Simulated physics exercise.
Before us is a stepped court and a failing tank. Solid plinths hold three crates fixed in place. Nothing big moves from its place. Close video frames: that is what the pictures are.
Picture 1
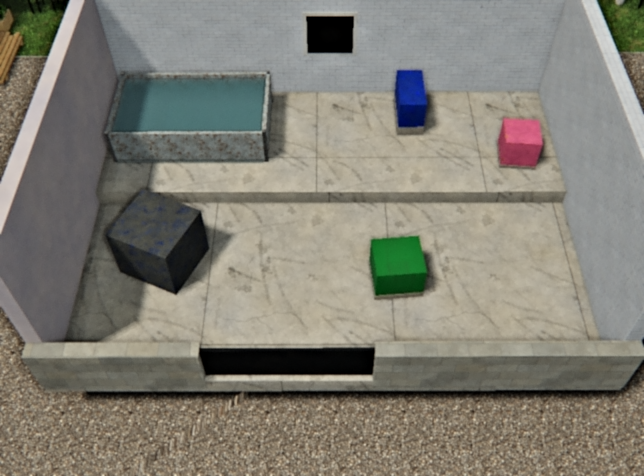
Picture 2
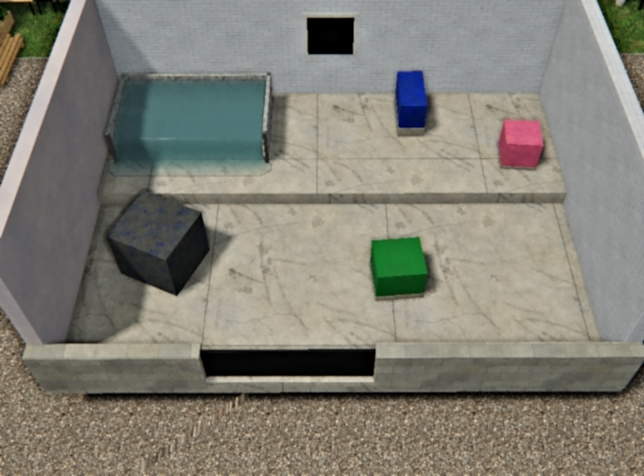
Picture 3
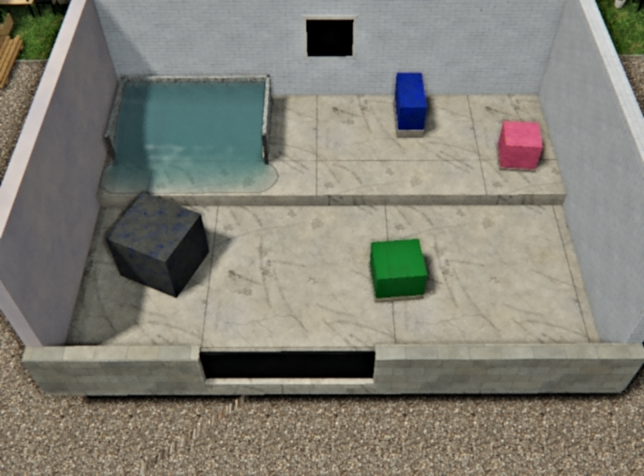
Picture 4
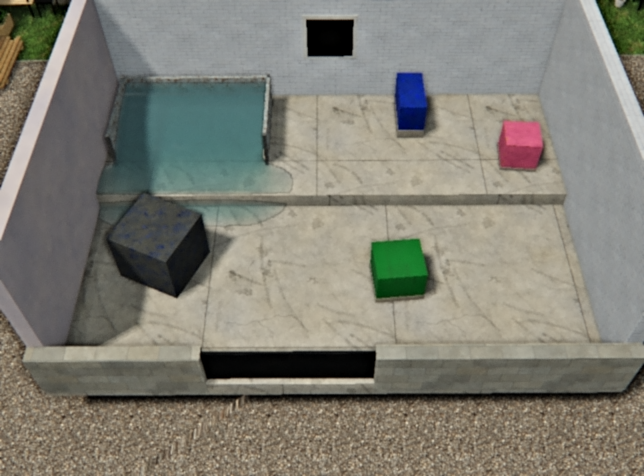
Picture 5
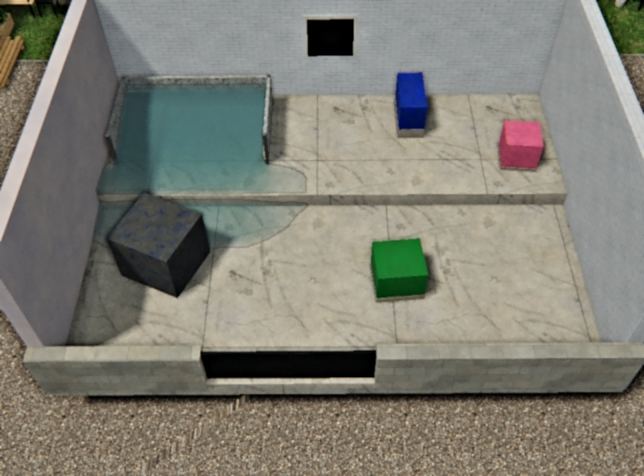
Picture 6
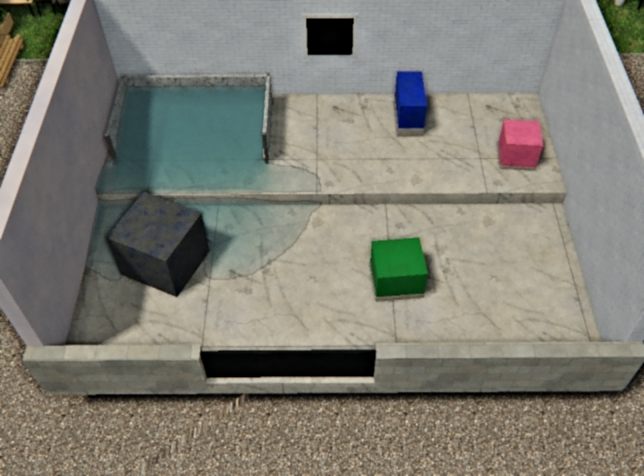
The footage shows a walled, stepped court with a dark block and blue, pink and green blocks as water pours from the front of a tank at upper left, spreads over the step and flows around the dark block.
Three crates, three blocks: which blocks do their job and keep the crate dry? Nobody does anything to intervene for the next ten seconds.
The blue crate keeps dry; the green crate gets wet; the pink crate keeps dry.
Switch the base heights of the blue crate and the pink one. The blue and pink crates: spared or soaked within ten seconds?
Blue: Untouched, pink: Untouched.
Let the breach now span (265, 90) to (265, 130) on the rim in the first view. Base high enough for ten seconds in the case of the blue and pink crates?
In my view the blue crate gets reached, and the pink crate gets reached.
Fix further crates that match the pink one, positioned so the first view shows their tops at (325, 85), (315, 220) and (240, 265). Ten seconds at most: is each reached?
Order as asked: Unflooded / flooded / flooded.
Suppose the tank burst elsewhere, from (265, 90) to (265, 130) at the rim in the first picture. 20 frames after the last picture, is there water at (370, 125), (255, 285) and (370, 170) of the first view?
Spot one: Reached by the flood. Spot two: Spared by the leak. Spot three: Reached by the flood.
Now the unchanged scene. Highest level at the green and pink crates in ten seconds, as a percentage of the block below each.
The first reaches around 280 in a hundred, the second around 0.
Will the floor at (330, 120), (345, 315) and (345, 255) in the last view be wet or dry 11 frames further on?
Status per point, in sequence: Unwetted, then waterlogged, then waterlogged.
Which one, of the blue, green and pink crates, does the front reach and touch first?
First to get wet: The green crate.
A moment on, water covers 30 % of the floor; the blue crate not reached, the green crate not reached, the pink crate not reached.
Next, water covers 40 % of the floor; the blue crate not reached, the green crate water round its plinth, the pink crate not reached.
Then, water covers 55 % of the floor; the blue crate not reached, the green crate water round its plinth, the pink crate not reached.
Later, water covers 65 % of the floor; the blue crate not reached, the green crate water round its plinth, the pink crate not reached.
In the end, water covers 70 % of the floor; the blue crate stayed above the water, the green crate was topped, the pink crate stayed above the water.
